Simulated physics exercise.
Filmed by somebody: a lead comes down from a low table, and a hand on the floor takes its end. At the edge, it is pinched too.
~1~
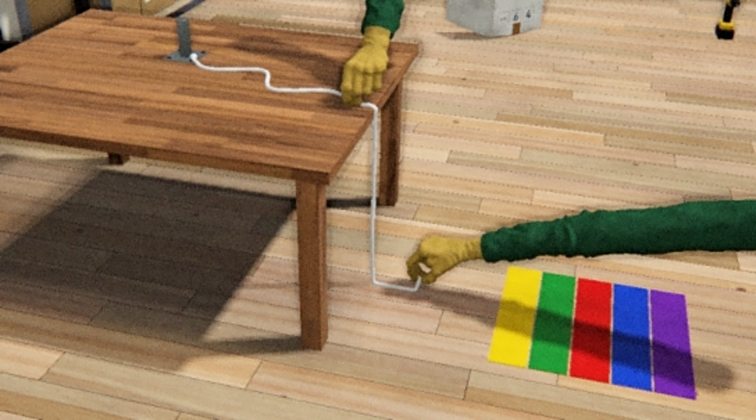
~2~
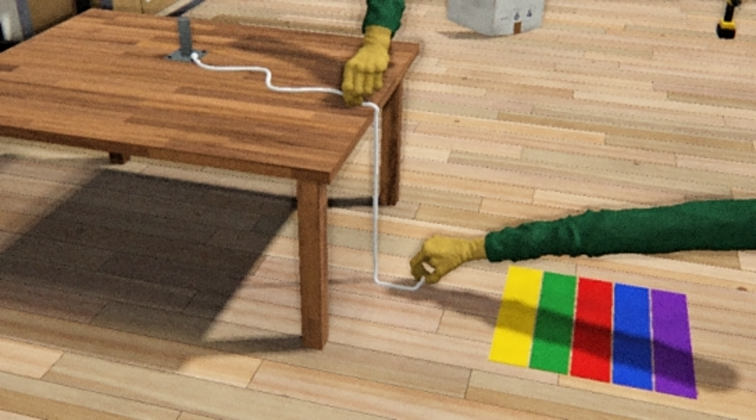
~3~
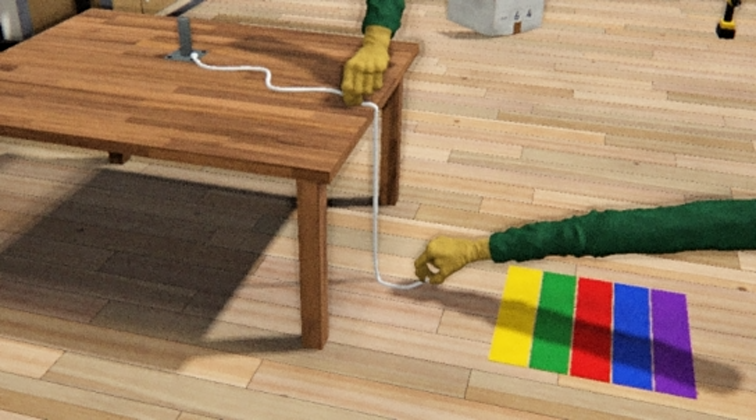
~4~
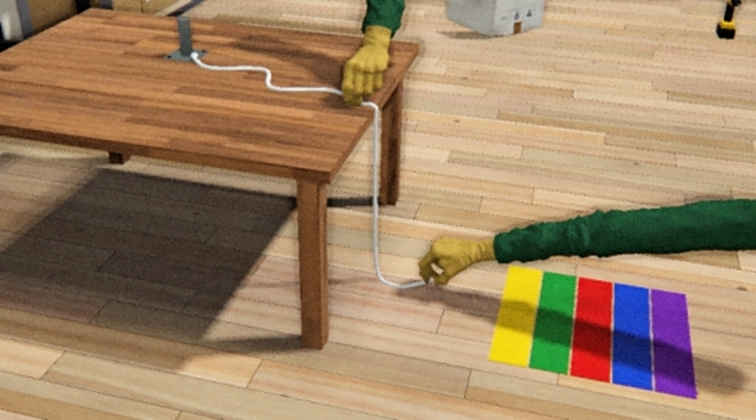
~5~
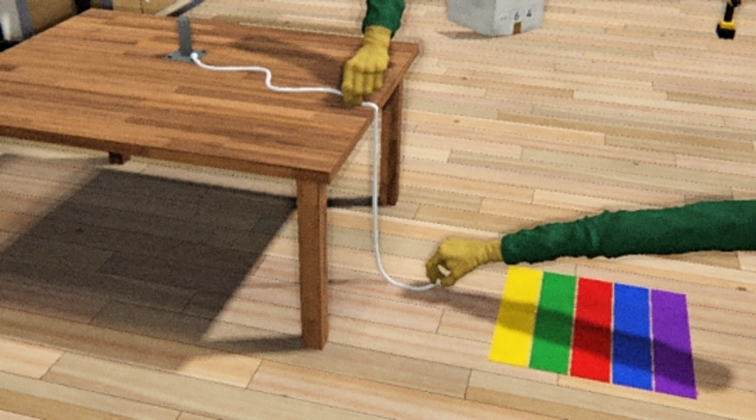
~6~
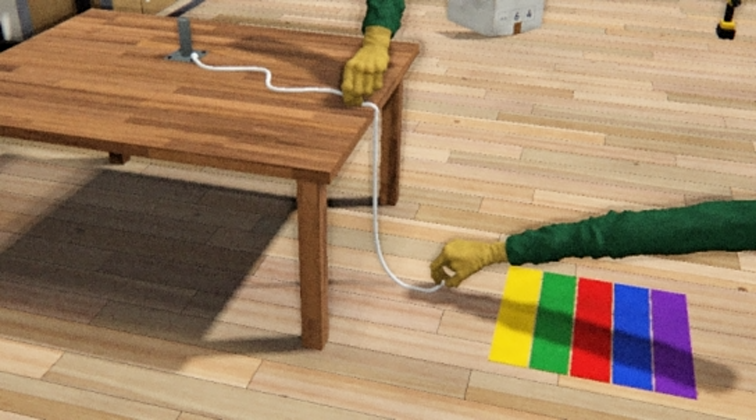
We see a white lead running across a low wooden table and down to the floor, pinched at the edge by one gloved hand, while another gloved hand draws its end slightly right, near a strip of coloured bands.
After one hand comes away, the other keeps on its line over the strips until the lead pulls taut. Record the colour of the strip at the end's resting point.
Resting point: Red strip.
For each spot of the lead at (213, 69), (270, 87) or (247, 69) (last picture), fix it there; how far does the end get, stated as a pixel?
Going through the tries, I'd expect close to (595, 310), (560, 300) and lastly (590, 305).
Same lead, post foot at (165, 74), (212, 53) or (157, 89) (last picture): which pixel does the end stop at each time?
Try 1 about (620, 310), try 2 about (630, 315), try 3 about (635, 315).
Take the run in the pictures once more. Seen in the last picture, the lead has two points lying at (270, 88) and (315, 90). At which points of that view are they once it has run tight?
Point one to (312, 85), point two to (351, 95).
A little later, end near (534, 298); over yellow.
Next, end near (578, 305); over red.
When it is tight, end near (605, 310); over red. The red one.
